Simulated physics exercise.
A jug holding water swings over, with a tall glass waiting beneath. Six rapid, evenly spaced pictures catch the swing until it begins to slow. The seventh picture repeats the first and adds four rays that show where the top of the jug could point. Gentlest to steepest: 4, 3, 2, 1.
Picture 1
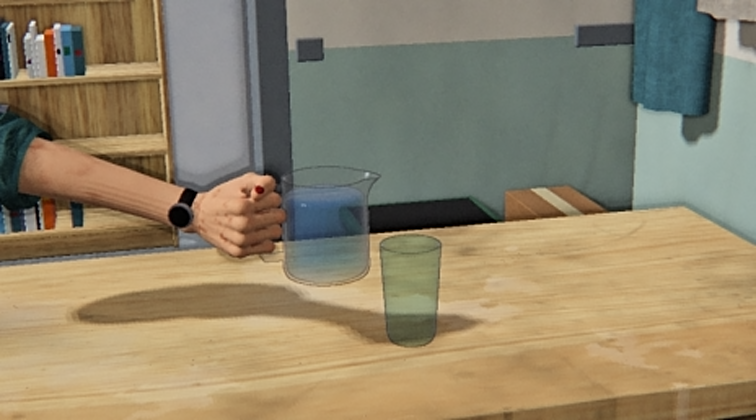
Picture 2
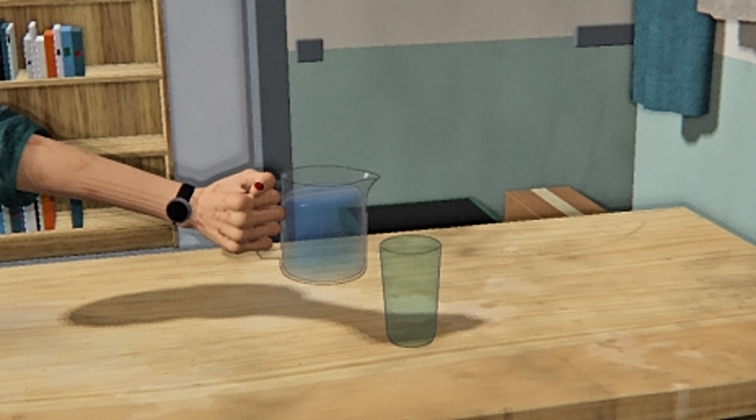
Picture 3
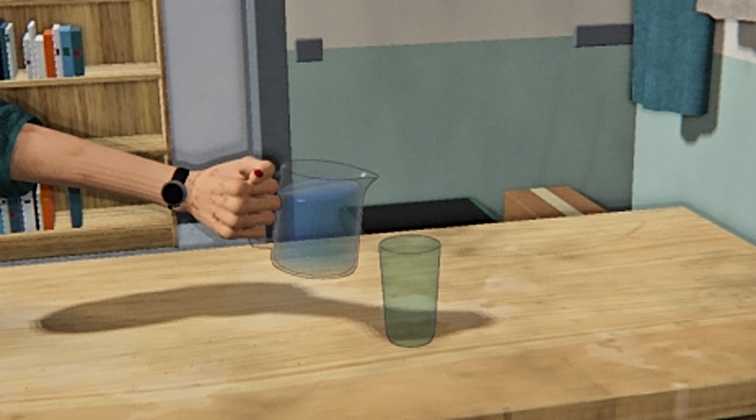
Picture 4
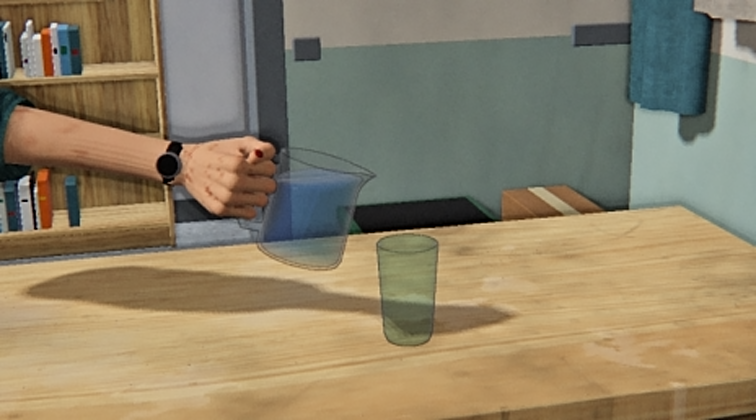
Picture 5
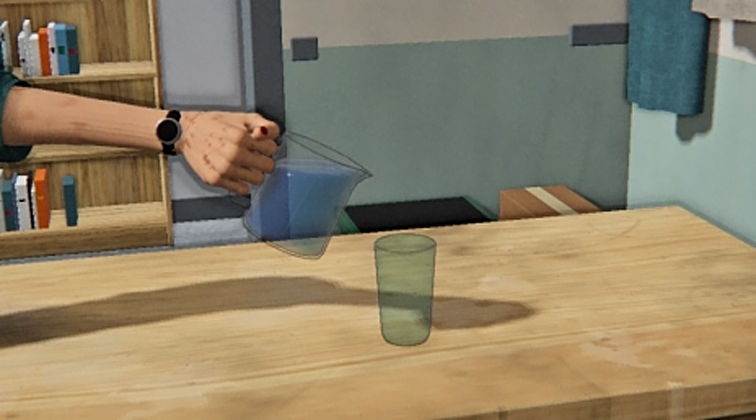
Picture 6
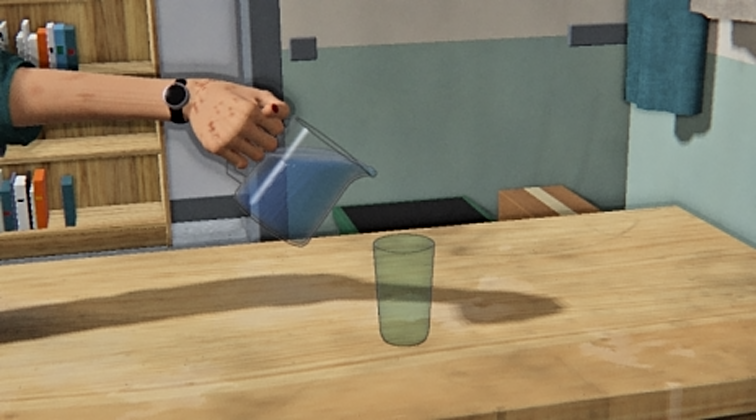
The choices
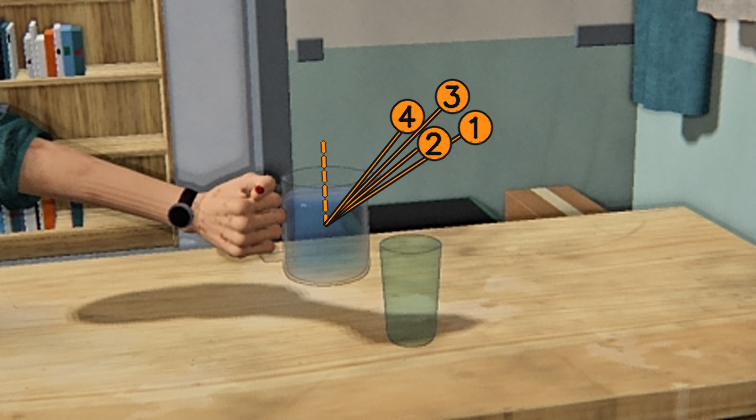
A hand gripping a clear jug of blue water lifted it slightly and tilted it steadily to the right above a green-tinted tall glass on a wooden table, until the water reached the jug's lip.
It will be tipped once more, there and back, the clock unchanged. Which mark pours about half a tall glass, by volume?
Take 2.
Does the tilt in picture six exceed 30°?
Yes.
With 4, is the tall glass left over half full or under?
Under.
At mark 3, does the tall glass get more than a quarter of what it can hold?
Yes, clearly.
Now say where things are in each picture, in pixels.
In the first frame, upright, lip at (379, 175); rim of the tall glass round (410, 243); nothing has left yet.
In the second frame, tipped about 2°, lip at (378, 176); nothing has left yet.
In the third frame, tipped about 8°, lip at (377, 175); nothing has left yet.
In the fourth frame, tipped about 17°, lip at (375, 174); nothing has left yet.
In the fifth frame, tipped about 27°, lip at (372, 174); nothing has left yet.
In the sixth frame, tipped about 39°, lip at (370, 174); water is over the lip, down to (370, 174).
In orange, 1 at (460, 135); 2 at (417, 149); 3 at (440, 108); 4 at (399, 132).
If 1 is chosen, the tall glass ends with about 67 % of what it can hold.
If 2 is chosen, the tall glass ends with about 52 % of what it can hold.
If 3 is chosen, the tall glass ends with about 37 % of what it can hold.
If 4 is chosen, the tall glass ends with about 25 % of what it can hold.
